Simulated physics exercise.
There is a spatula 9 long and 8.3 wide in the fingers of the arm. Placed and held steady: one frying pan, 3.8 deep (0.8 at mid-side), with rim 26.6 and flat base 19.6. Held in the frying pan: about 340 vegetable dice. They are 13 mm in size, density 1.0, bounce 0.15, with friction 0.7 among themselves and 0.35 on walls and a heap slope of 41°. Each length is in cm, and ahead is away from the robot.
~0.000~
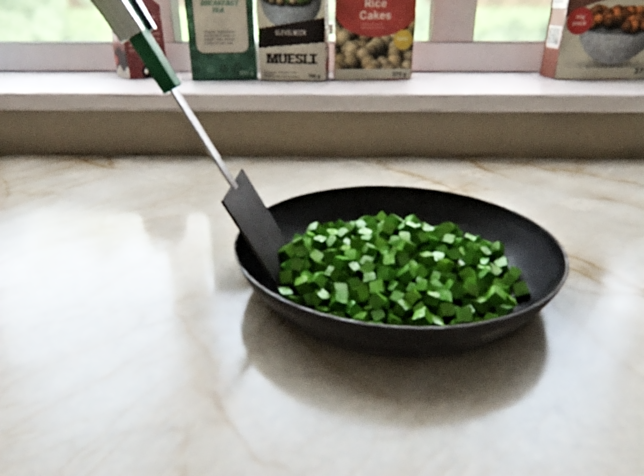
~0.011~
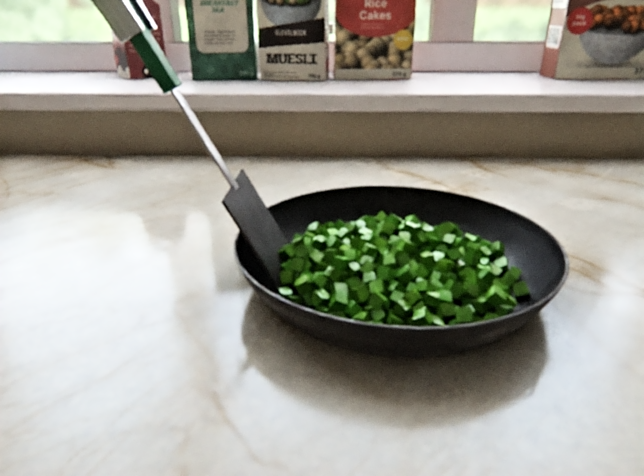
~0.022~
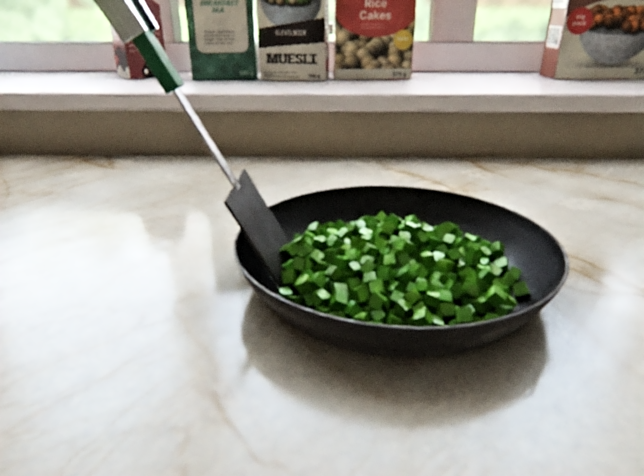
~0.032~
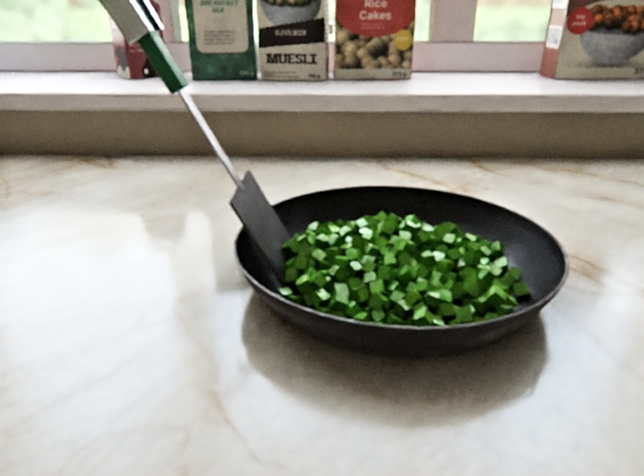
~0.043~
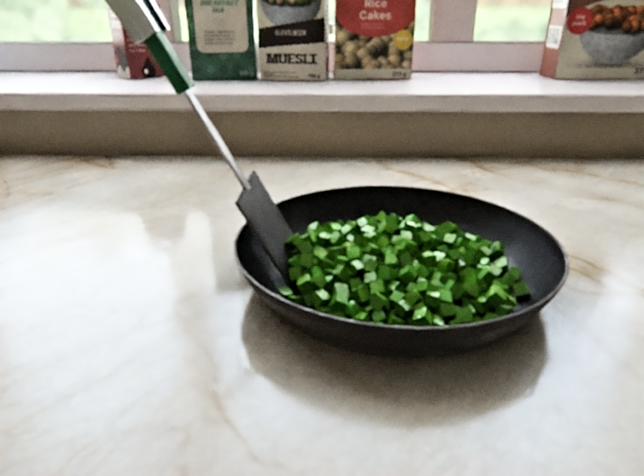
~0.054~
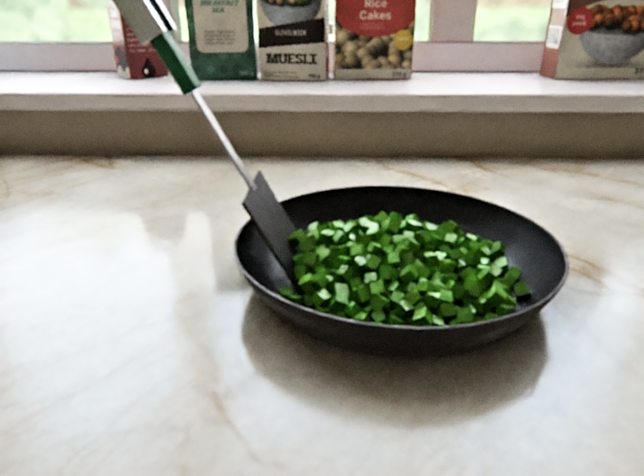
A spatula held by a robot arm stayed nearly still at the left side of a black frying pan of chopped green vegetables, then edged slightly right while the pan stayed put.
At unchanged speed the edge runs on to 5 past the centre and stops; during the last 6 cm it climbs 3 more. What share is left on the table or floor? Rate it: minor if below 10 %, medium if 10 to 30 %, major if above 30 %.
Rating: Minor.
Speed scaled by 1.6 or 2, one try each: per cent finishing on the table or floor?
I'd expect close to 5 and then close to 5 percent.
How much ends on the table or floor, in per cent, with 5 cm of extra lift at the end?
Close to 0 in a hundred.
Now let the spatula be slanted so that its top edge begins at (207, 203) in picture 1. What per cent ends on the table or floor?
About 5 per cent.
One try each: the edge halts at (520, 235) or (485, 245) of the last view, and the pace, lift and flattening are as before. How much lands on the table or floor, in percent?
35 % and 10 %.
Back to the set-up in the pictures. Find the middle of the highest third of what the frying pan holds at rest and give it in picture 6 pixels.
Around (499, 240).
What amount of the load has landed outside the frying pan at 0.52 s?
Some 0 per cent of the load.
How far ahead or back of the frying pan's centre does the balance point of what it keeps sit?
5.0 cm ahead.
After 0.16 s, sloping 62°, highest piece 4 above the table; 341 in the frying pan.
After 0.27 s, sloping 62°, highest piece 5 above the table; 340 in the frying pan, 1 on the blade or in flight.
After 0.52 s, sloping 62°, highest piece 6 above the table; 335 in the frying pan, 6 on the table or floor.
After 1.57 s, sloping 62°, highest piece 6 above the table; 335 in the frying pan, 6 on the table or floor.
At rest, 335 in the frying pan, 6 on the table or floor. That is 2 % on the table or floor.
